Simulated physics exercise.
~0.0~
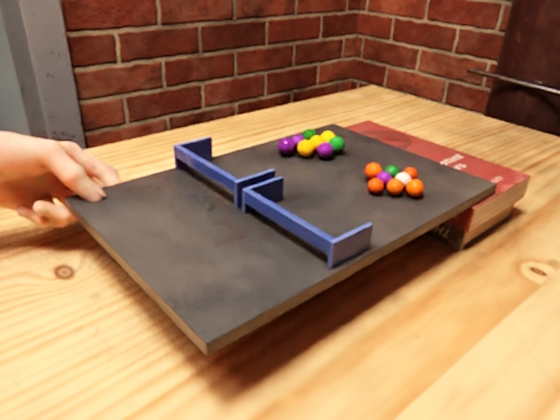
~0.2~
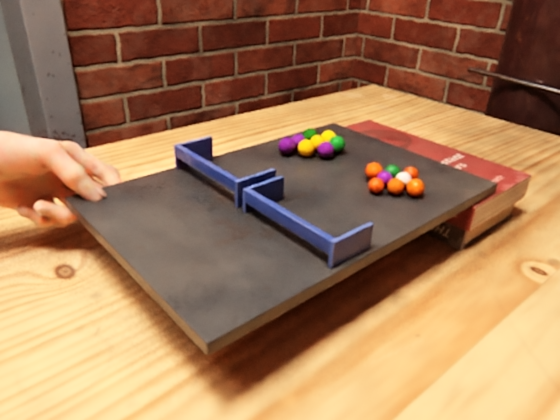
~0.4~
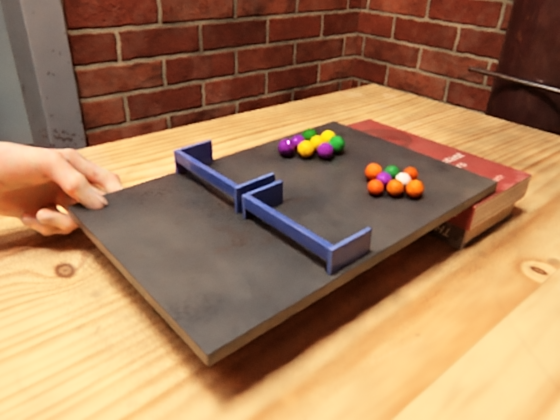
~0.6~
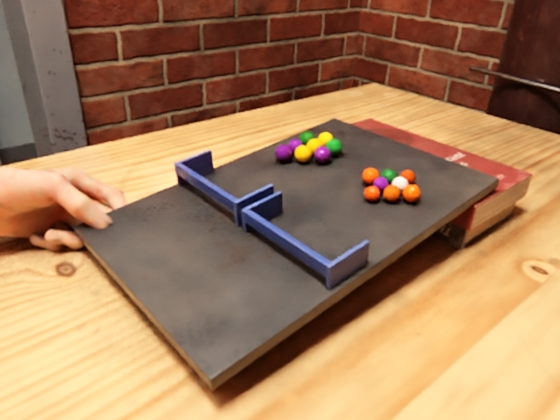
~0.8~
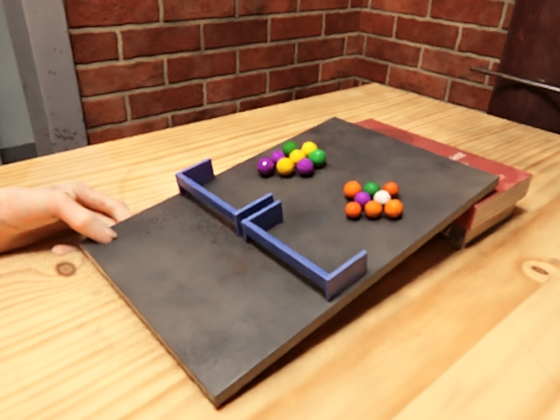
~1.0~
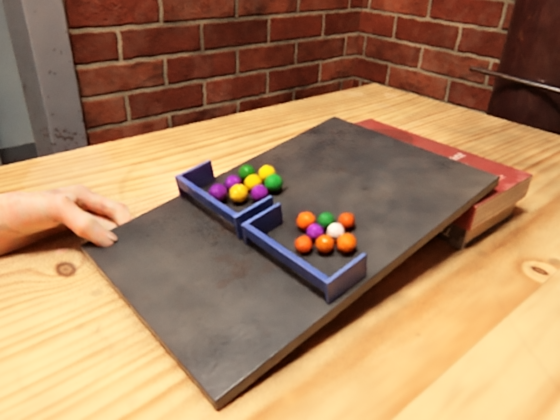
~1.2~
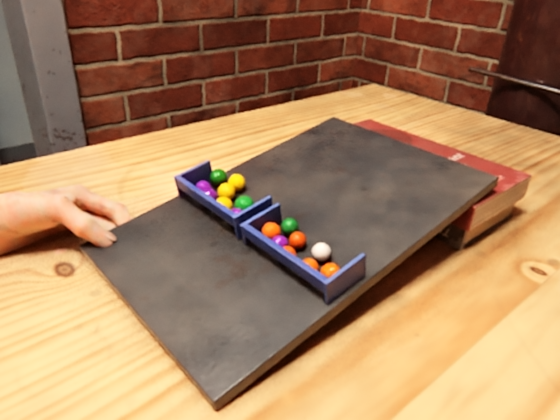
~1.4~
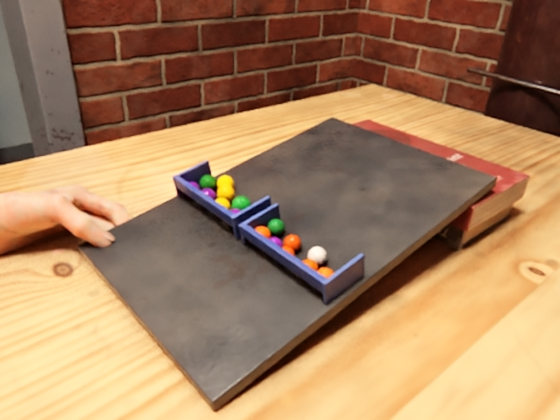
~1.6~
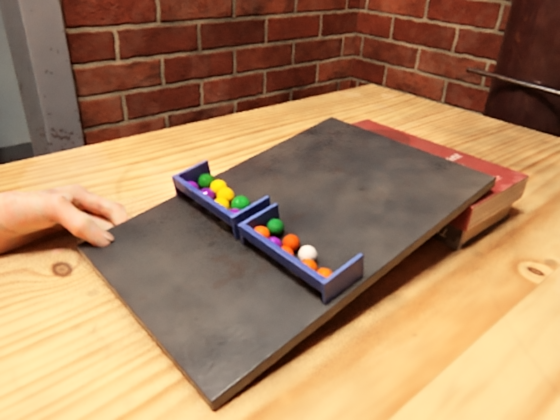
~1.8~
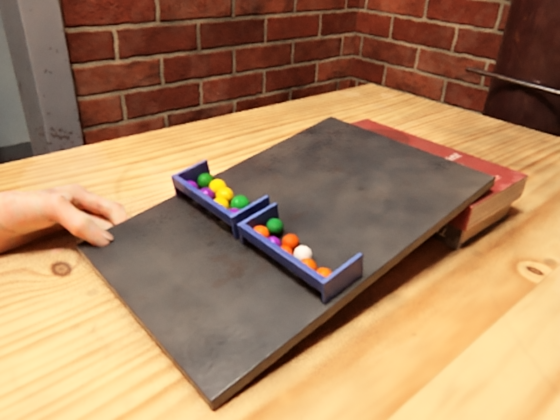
Two clusters of colourful little balls rolled down a dark board propped on a red book after a hand lowered its left end toward the wooden table, and each cluster ended up caught and resting behind its own blue barrier.
